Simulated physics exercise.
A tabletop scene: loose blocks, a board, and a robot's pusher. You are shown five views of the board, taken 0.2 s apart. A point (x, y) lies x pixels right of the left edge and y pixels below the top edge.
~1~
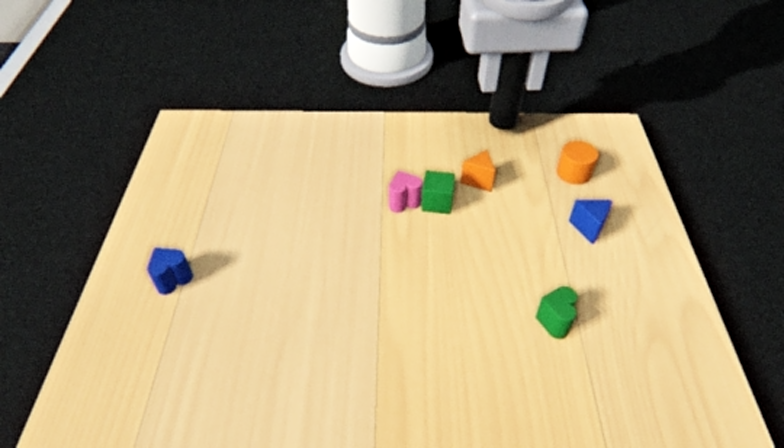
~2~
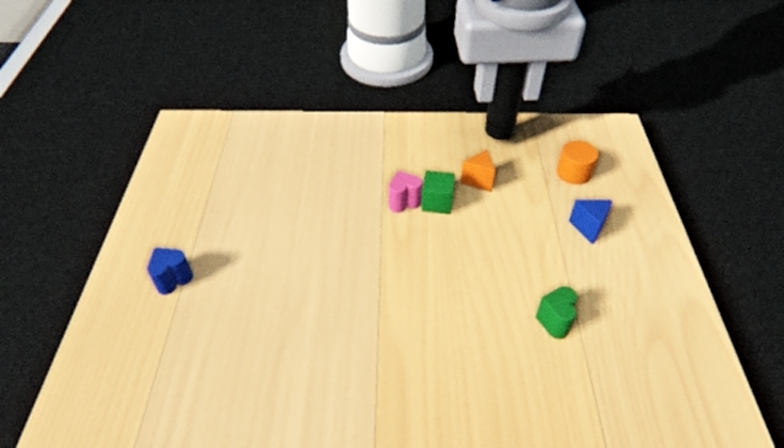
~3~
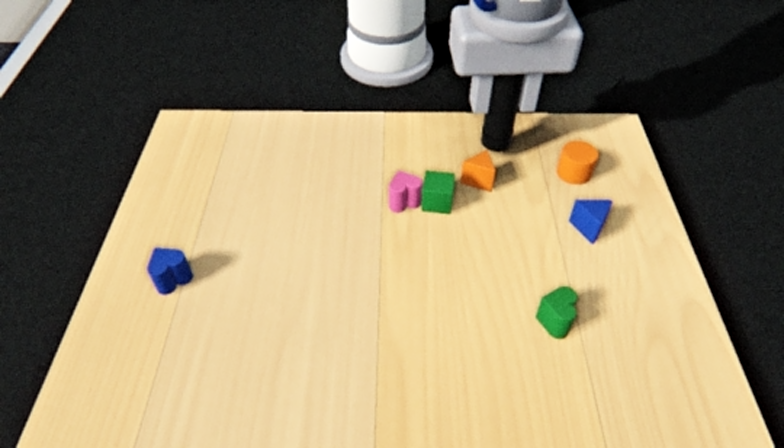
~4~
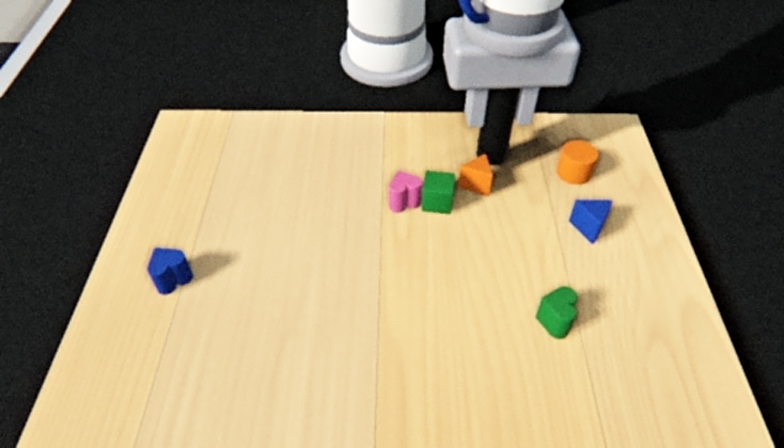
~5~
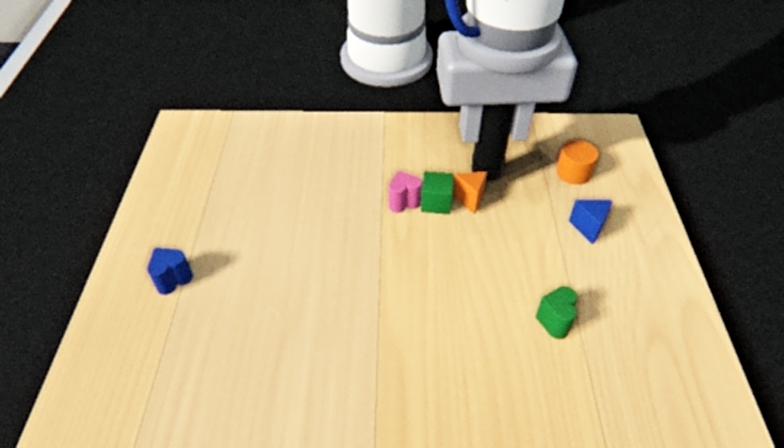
On a light wooden tabletop scattered with colorful blocks, a robot arm moved its dark pusher down from the top edge and nudged the orange triangle slightly downward, beside the green square.
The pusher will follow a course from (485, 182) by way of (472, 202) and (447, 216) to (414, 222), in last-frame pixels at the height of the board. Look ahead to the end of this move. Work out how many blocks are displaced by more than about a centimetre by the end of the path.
It should be three or more, as far as I can tell.
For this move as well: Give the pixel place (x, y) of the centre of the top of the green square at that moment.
For the centre of its top, I'd go with (393, 183).
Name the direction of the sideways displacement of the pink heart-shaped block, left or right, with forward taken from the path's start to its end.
It goes right.
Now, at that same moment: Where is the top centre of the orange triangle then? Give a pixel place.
About (428, 221).
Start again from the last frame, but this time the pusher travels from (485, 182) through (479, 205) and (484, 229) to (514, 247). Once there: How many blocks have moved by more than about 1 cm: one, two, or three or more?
I expect one block to move.
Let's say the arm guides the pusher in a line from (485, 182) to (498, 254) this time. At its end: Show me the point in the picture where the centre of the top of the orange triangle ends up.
Close to (467, 195).
The first path, step by step. One third of the way, pusher at (473, 192); orange triangle at (459, 197), turned 55° clockwise.
Two thirds of the way, pusher at (447, 206); pink heart-shaped block at (385, 179); green square at (418, 185), turned 25° clockwise; orange triangle at (438, 214), turned 30° clockwise.
At the end, pusher at (415, 212); pink heart-shaped block at (364, 171), turned 15° clockwise; green square at (393, 183), turned 50° clockwise; orange triangle at (428, 221).
